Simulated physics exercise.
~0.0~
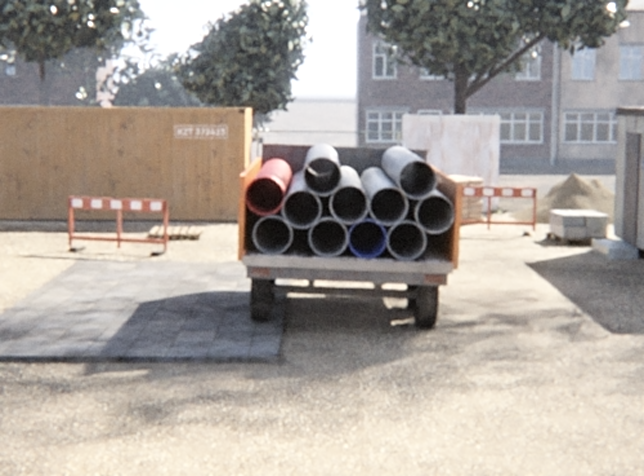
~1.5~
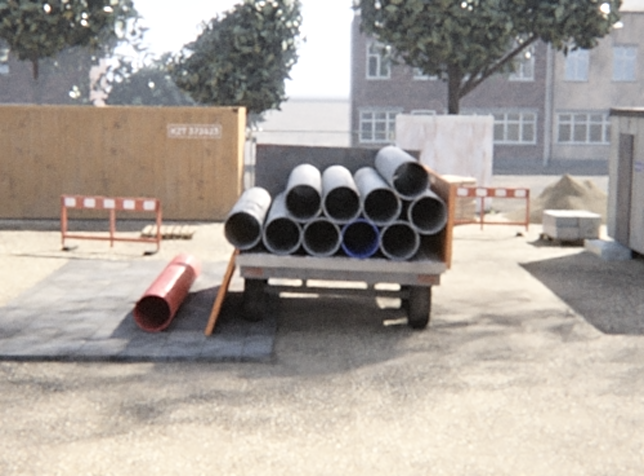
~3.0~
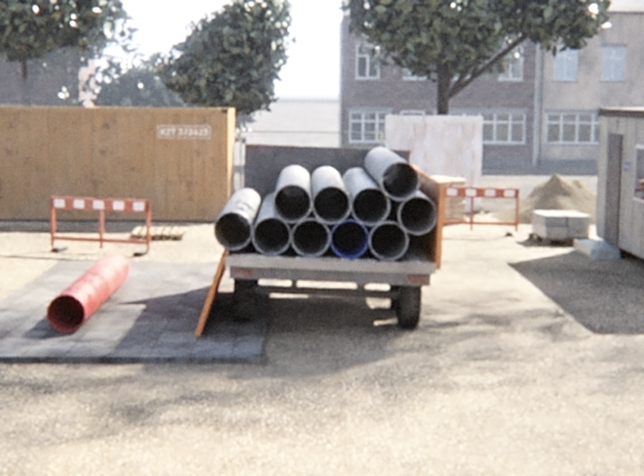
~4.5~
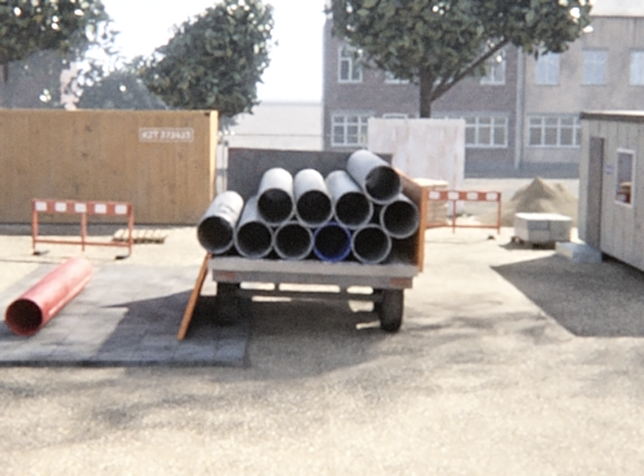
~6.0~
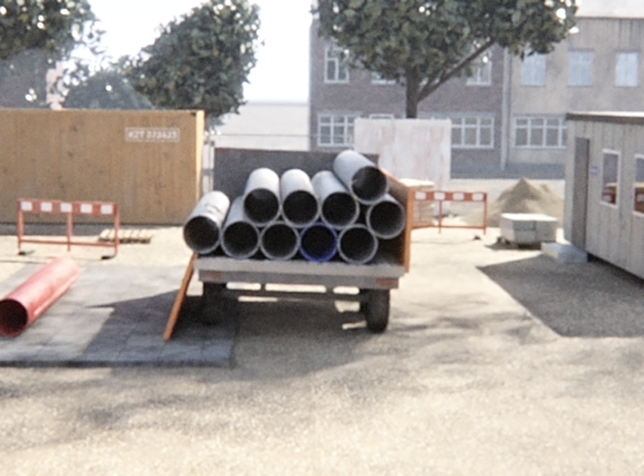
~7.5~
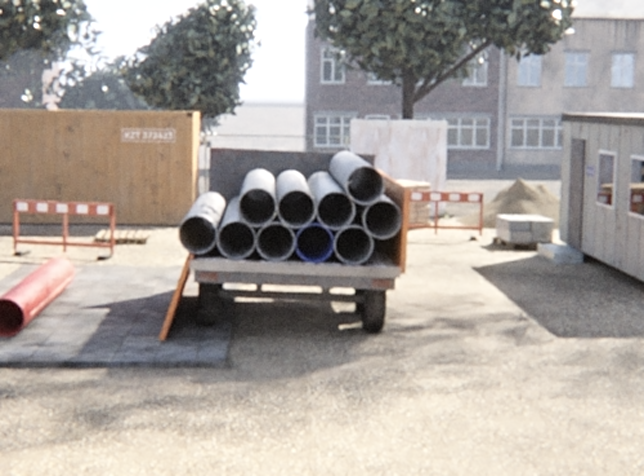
A trailer's left side board drops and the red pipe rolls off onto the ground.
